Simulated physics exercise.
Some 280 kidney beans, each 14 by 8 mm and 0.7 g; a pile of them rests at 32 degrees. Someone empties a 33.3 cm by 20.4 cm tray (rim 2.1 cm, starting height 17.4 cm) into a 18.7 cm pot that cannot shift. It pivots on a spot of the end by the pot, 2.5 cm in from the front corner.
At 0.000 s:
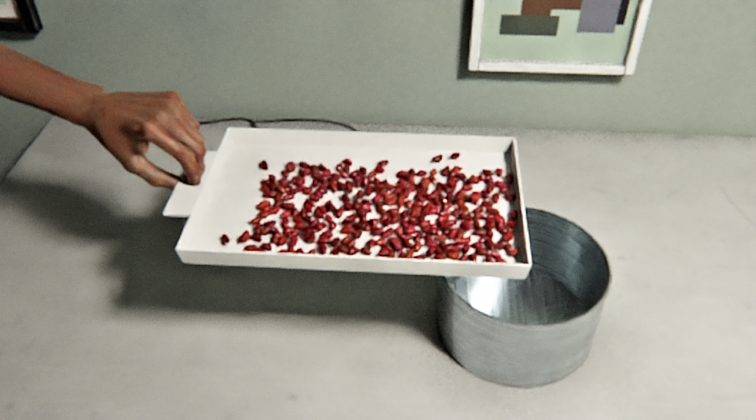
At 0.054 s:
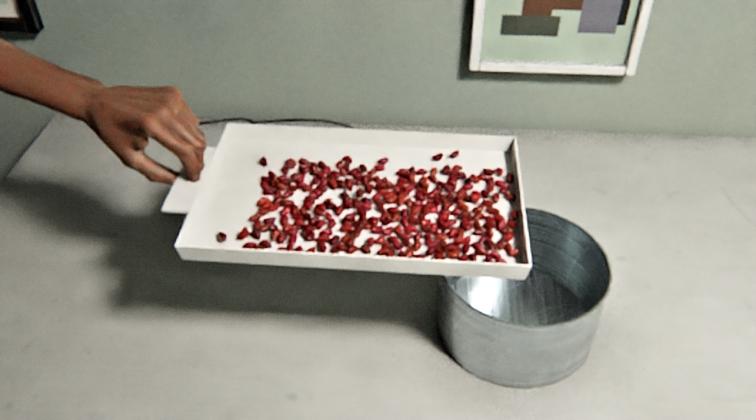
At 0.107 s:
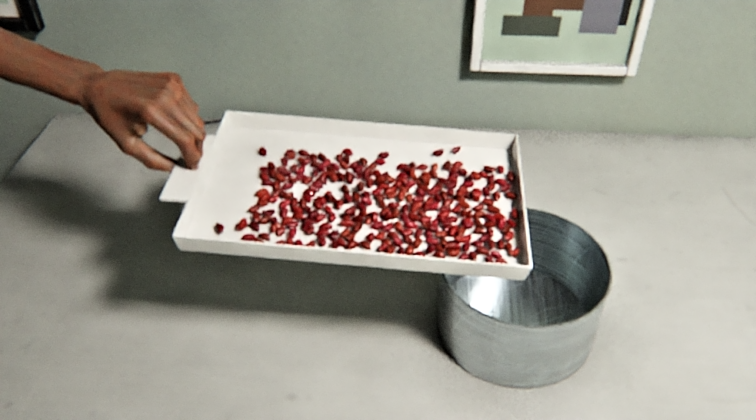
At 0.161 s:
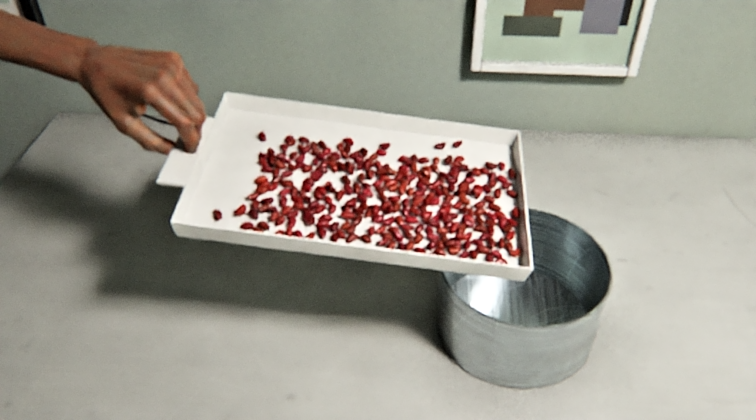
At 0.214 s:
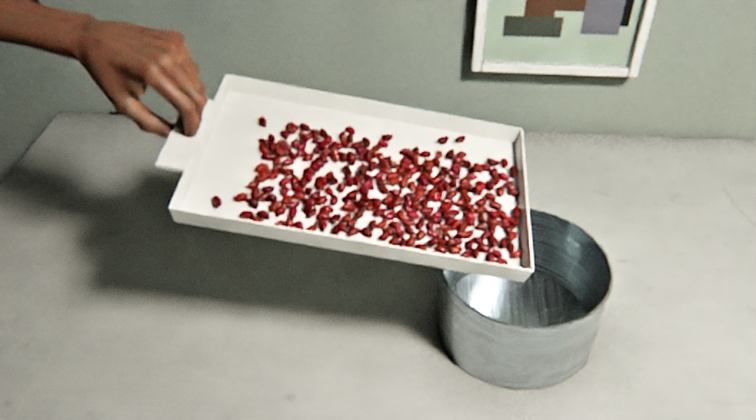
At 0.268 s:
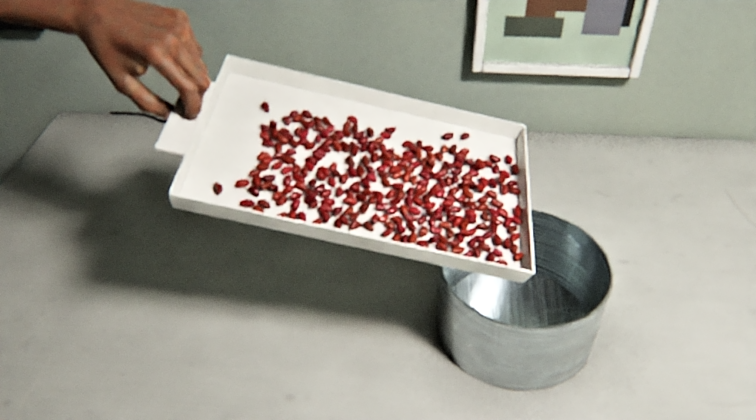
A white rectangular tray scattered with dark red beans starts out nearly level, then tilts as a hand at the left raises its handle end, the right end staying beside a round grey metal pot. The beans shift very slightly but stay spread across the tray. The steady view looks down on a pale grey tabletop against a green wall with framed artwork above.
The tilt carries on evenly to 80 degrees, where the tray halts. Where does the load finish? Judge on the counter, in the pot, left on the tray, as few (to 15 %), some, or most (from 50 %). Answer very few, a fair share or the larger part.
Counter: The larger part, pot: A fair share, tray: Very few.
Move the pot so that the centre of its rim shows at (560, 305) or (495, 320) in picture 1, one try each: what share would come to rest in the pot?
Some 90 and 65 per cent.
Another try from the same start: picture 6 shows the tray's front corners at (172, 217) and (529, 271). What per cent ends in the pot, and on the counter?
Pot 0, counter 95.
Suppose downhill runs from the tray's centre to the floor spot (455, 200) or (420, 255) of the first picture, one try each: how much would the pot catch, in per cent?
About 60 and 0 per cent.
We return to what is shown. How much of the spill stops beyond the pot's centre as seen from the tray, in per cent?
About 90 per cent.
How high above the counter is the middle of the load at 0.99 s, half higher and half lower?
Roughly 24 cm.
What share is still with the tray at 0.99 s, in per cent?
About 100 per cent.
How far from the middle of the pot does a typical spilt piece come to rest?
Some 18 cm.
Then, at 0.70 s, tilt 46 degrees; the tray holds 100 %, the pot 0 %.
Then, at 0.99 s, tilt 67 degrees; the tray holds 100 %, the pot 0 %.
After 1.38 s, tilt 80 degrees; the tray holds 20 %, the pot 15 %.
In the end, at 3.0 s, counter 70 %, pot 25 %, tray 5 %.
